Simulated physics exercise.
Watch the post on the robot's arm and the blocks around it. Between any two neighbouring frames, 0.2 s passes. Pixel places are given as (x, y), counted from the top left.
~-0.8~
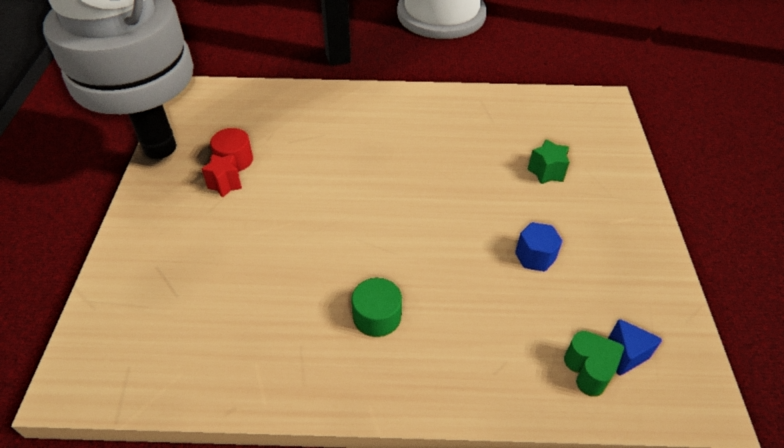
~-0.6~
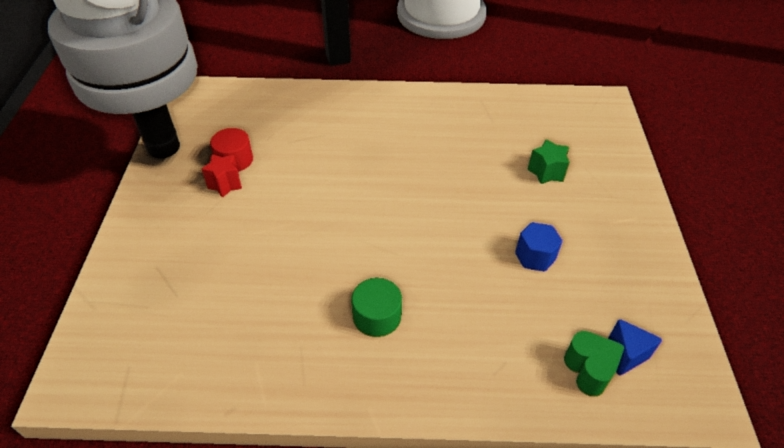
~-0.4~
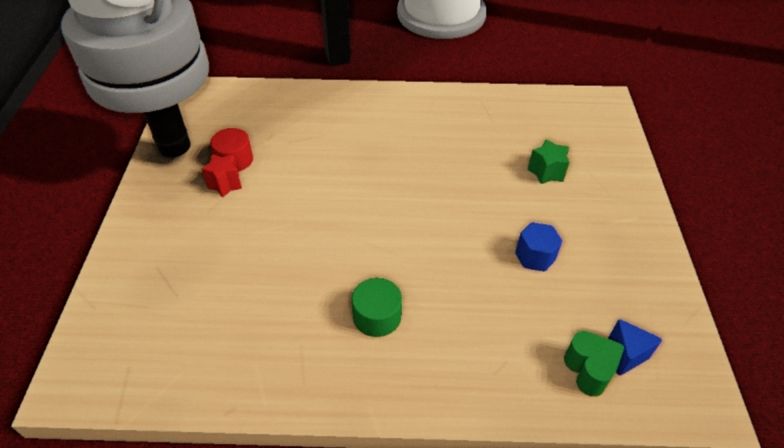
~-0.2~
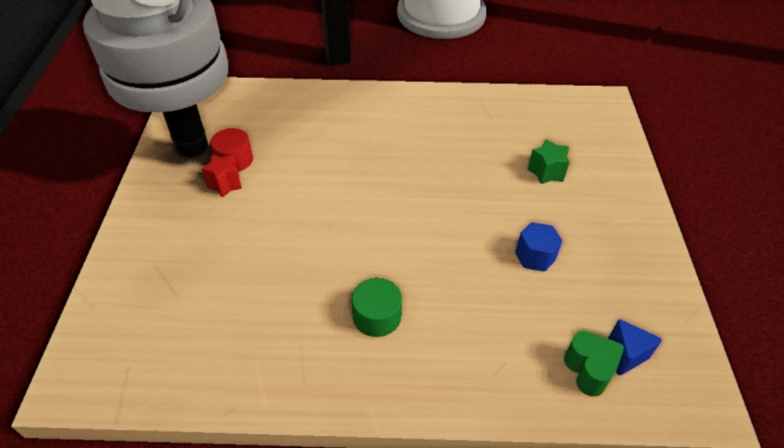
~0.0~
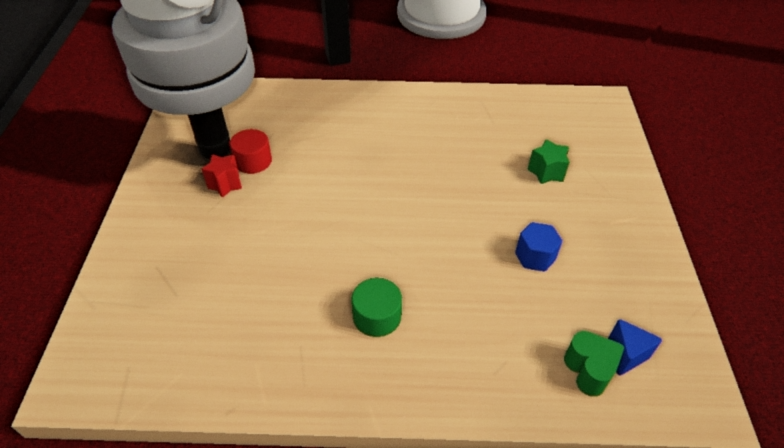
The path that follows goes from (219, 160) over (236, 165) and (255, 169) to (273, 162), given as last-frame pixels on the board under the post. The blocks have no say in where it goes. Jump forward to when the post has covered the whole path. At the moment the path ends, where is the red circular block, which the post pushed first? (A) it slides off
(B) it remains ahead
B (it remains ahead)
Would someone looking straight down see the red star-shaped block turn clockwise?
Short answer: Yes.
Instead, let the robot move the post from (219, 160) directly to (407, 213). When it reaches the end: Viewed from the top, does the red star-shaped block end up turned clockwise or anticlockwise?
Its spin: Clockwise.
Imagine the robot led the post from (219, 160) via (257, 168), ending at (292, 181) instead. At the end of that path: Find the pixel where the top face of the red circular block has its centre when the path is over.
It will likely be found at (318, 143).
What follows on the original path. Halfway along, post (244, 158); red star-shaped block (224, 166), turned 25° clockwise; red circular block (278, 143).
At the end, post (271, 152); red star-shaped block (224, 166), turned 30° clockwise; red circular block (305, 138).
